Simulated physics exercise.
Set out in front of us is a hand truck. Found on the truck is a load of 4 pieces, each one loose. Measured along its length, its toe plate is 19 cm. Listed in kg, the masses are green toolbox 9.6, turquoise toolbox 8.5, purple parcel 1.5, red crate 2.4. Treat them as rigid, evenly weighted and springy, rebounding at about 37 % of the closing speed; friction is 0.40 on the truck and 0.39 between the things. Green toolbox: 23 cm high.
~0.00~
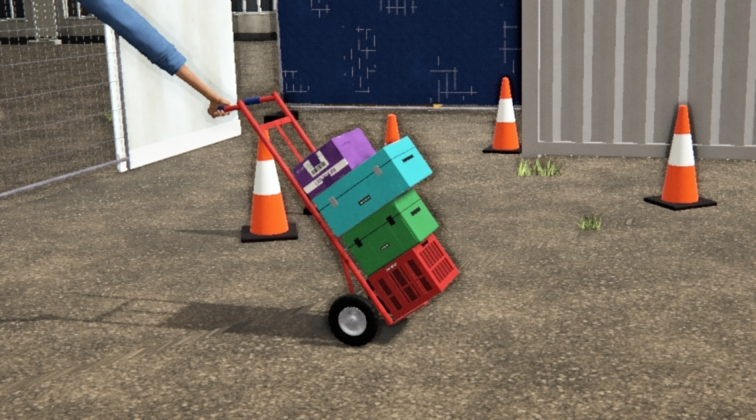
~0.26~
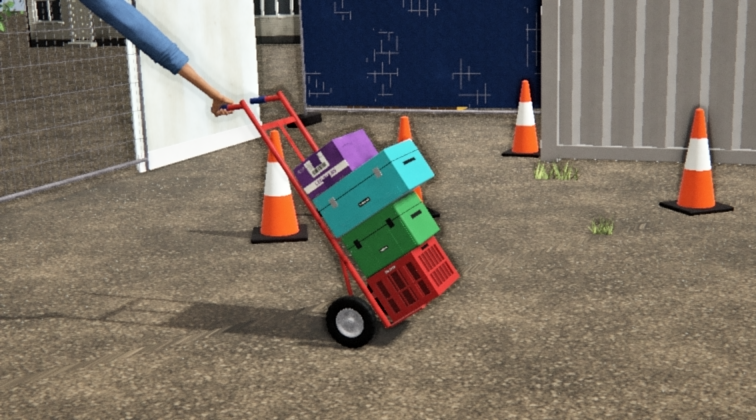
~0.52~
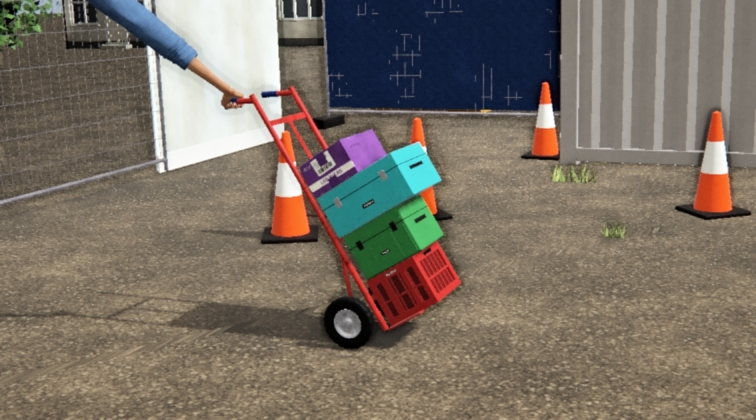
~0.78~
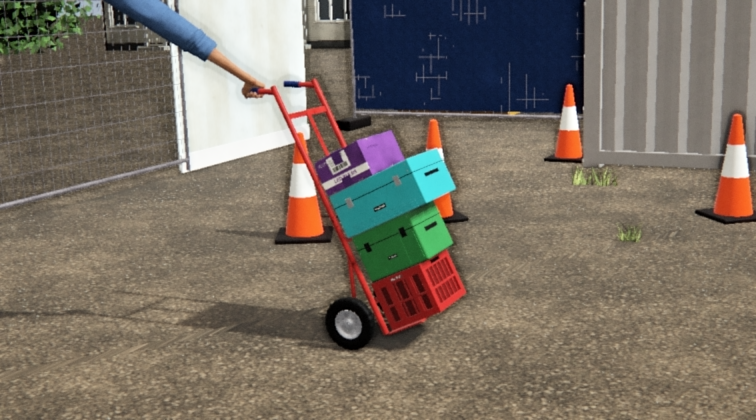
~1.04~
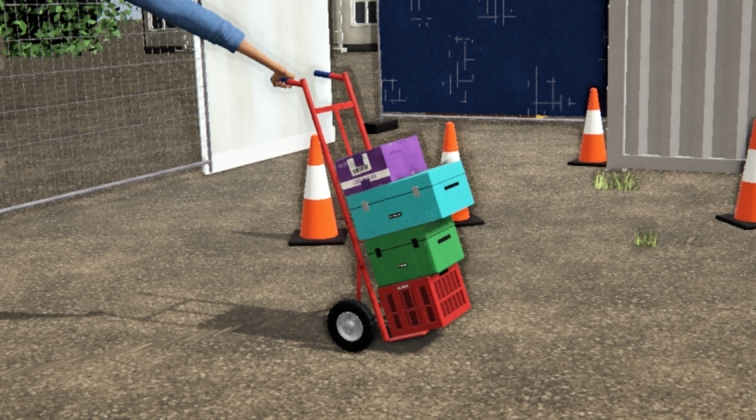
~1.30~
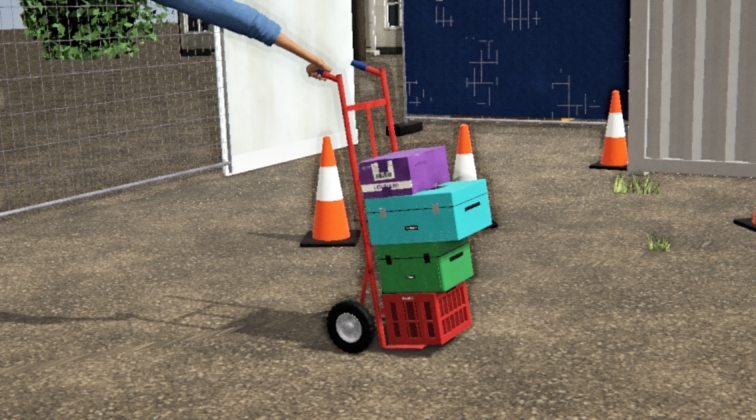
An arm in a blue sleeve reaches in from the upper left over a rough paved yard, seen from the side, with orange-and-white cones, a mesh fence, and white, blue and grey panels behind. Its hand grips a red hand truck stacked with a red crate, green and turquoise toolboxes and a purple parcel. The hand raises the leaning truck steadily to nearly upright as the background slides right with the camera's move.
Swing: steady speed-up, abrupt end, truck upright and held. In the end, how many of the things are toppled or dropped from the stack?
The count is three or more.
Around 1.90 s, truck upright; turquoise toolbox tipped 18° against what carries it near (480, 232); green toolbox tipped 17° against what carries it near (455, 272); purple parcel tipped 18° against what carries it.
Around 2.20 s, truck upright; turquoise toolbox and purple parcel now dropped from the stack; green toolbox tipped 43° against what carries it near (487, 284); red crate tipped 42° against what carries it.
Around 2.50 s, truck upright; green toolbox now dropped from the stack; red crate on its side.
Around 2.80 s, truck upright; red crate on its side.
Finally (3.5 s), dropped from the stack, green toolbox, turquoise toolbox and purple parcel; on their side or leaning hard on the truck, red crate. Final places as that camera would see them, green toolbox near (549, 328), turquoise toolbox near (704, 361).
